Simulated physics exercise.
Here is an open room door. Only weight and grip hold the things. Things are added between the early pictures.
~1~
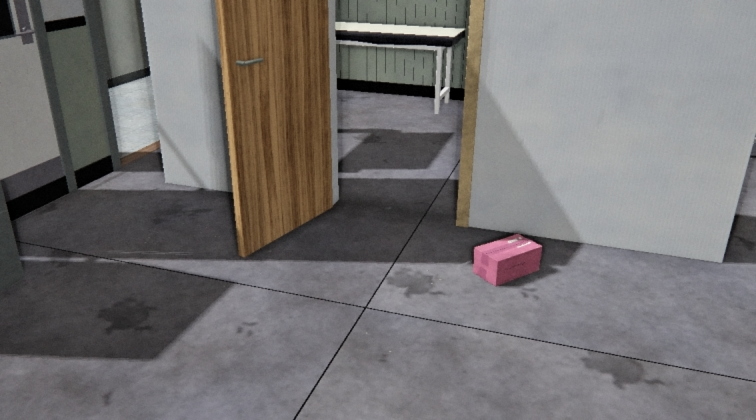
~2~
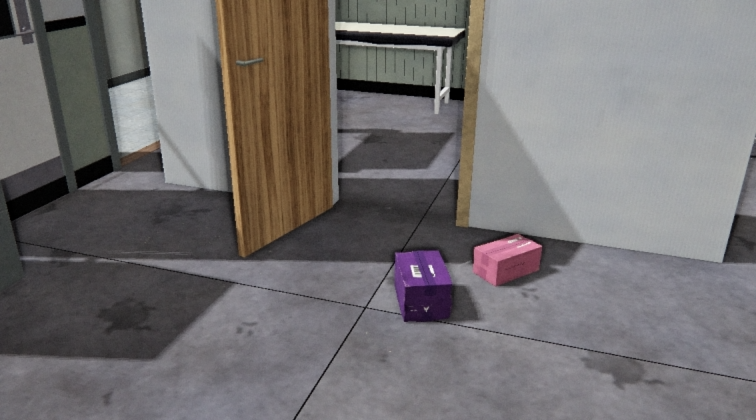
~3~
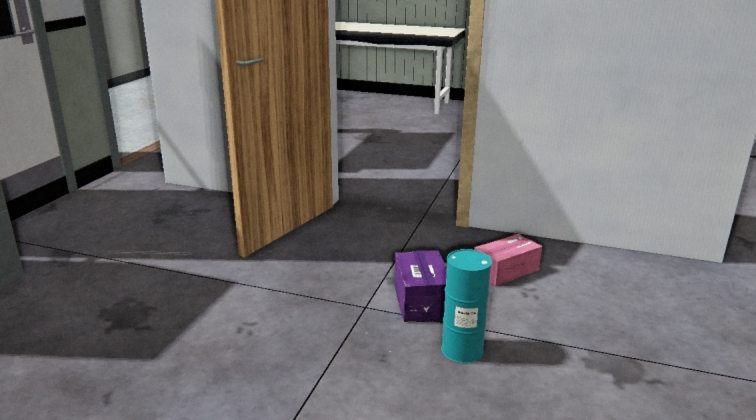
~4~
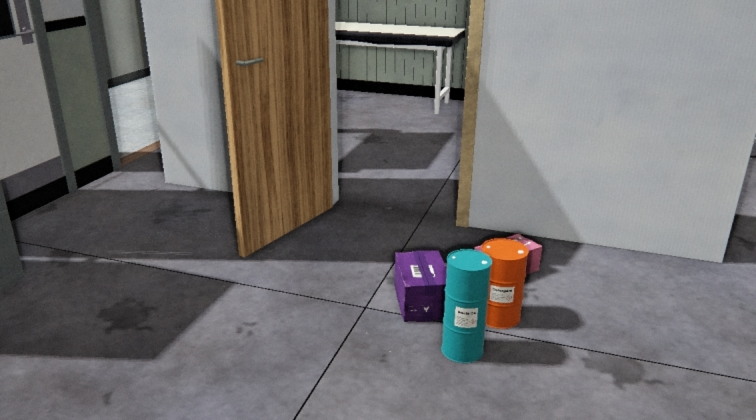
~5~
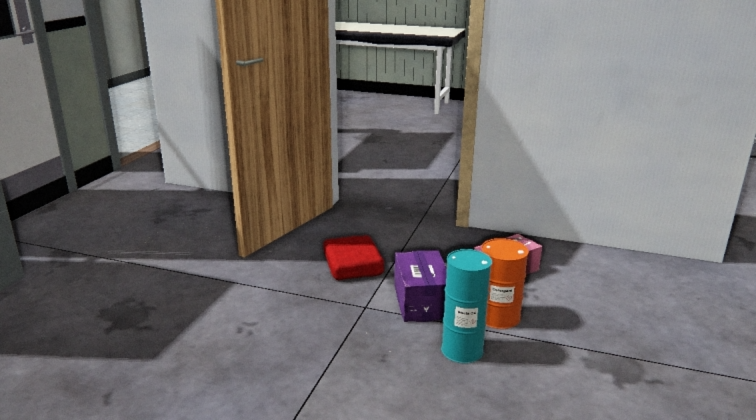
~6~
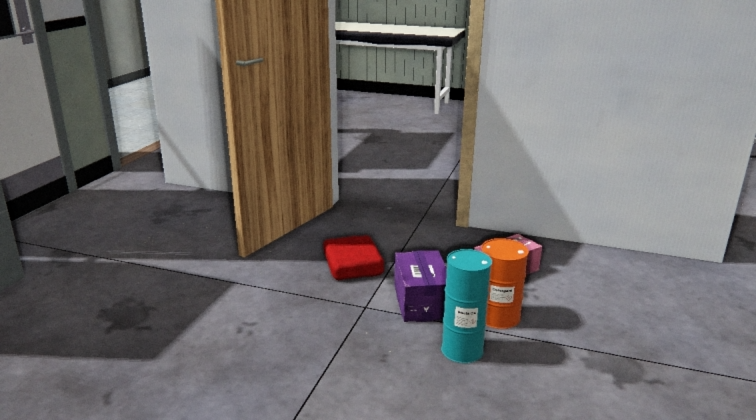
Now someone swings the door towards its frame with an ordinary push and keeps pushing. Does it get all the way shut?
The door shuts.
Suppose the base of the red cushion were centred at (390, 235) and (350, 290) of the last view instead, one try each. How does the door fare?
First try: It closes; second try: It reaches the frame.
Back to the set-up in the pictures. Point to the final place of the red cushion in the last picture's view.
Around (453, 253).
Then, 0.70 s after the last picture, door 75° open.
Then, 1.00 s after the last picture, door 50° open; red cushion slid about its own width near (408, 257).
Then, 1.10 s after the last picture, door 41° open; red cushion slid about its own width near (428, 255).
Then, 1.30 s after the last picture, door 22° open; red cushion slid well along near (452, 253).
At rest, door 0° open; moved from the start, red cushion; the other 4 in place. Seen from the same camera at the end, red cushion near (453, 253).
